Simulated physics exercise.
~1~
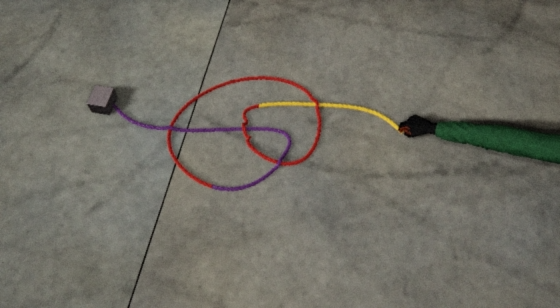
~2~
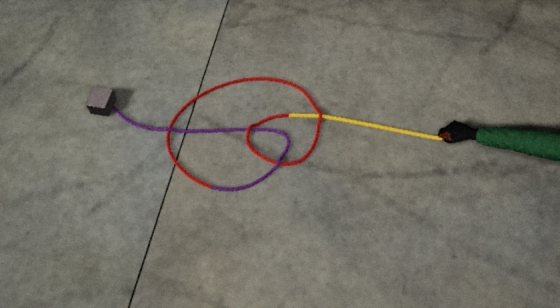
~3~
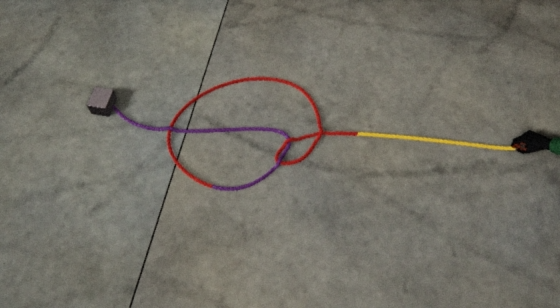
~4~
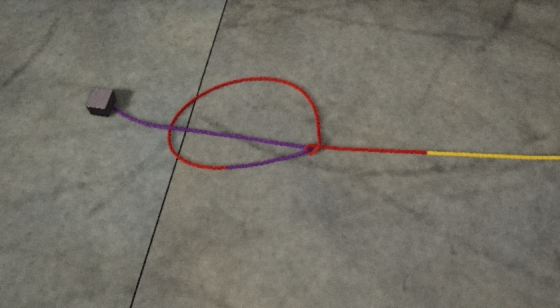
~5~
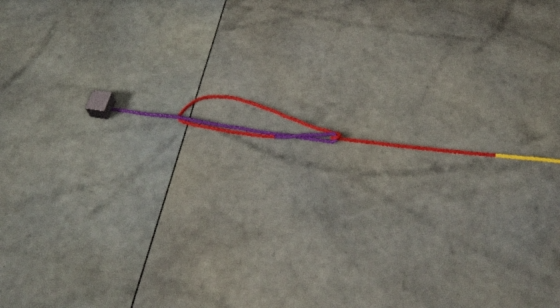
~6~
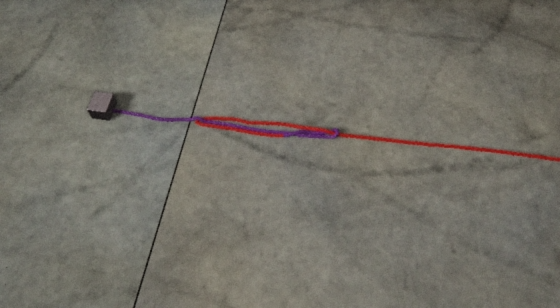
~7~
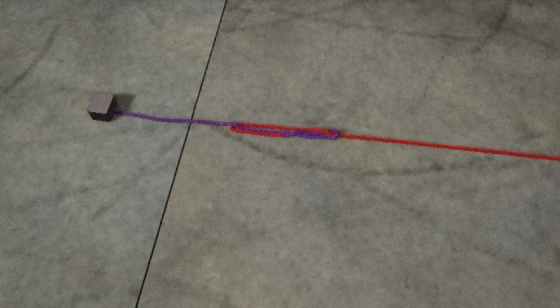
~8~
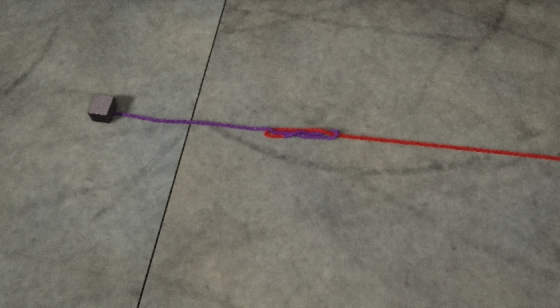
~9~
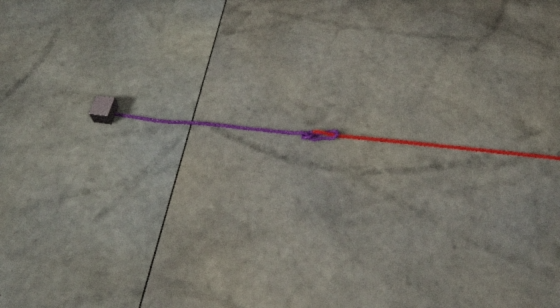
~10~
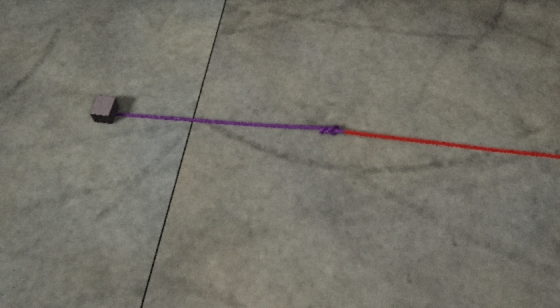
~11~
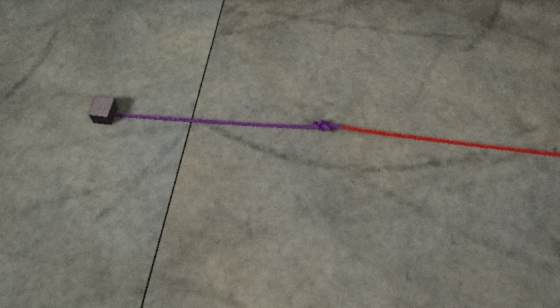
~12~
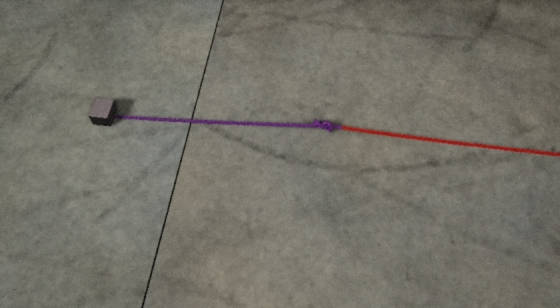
A purple, red and yellow rope lying in loops on a grey floor is pulled to the right by a dark hand with a green sleeve, its left end held at a small block; the loops narrow, flatten and shrink until the rope is taut with a small purple knot.
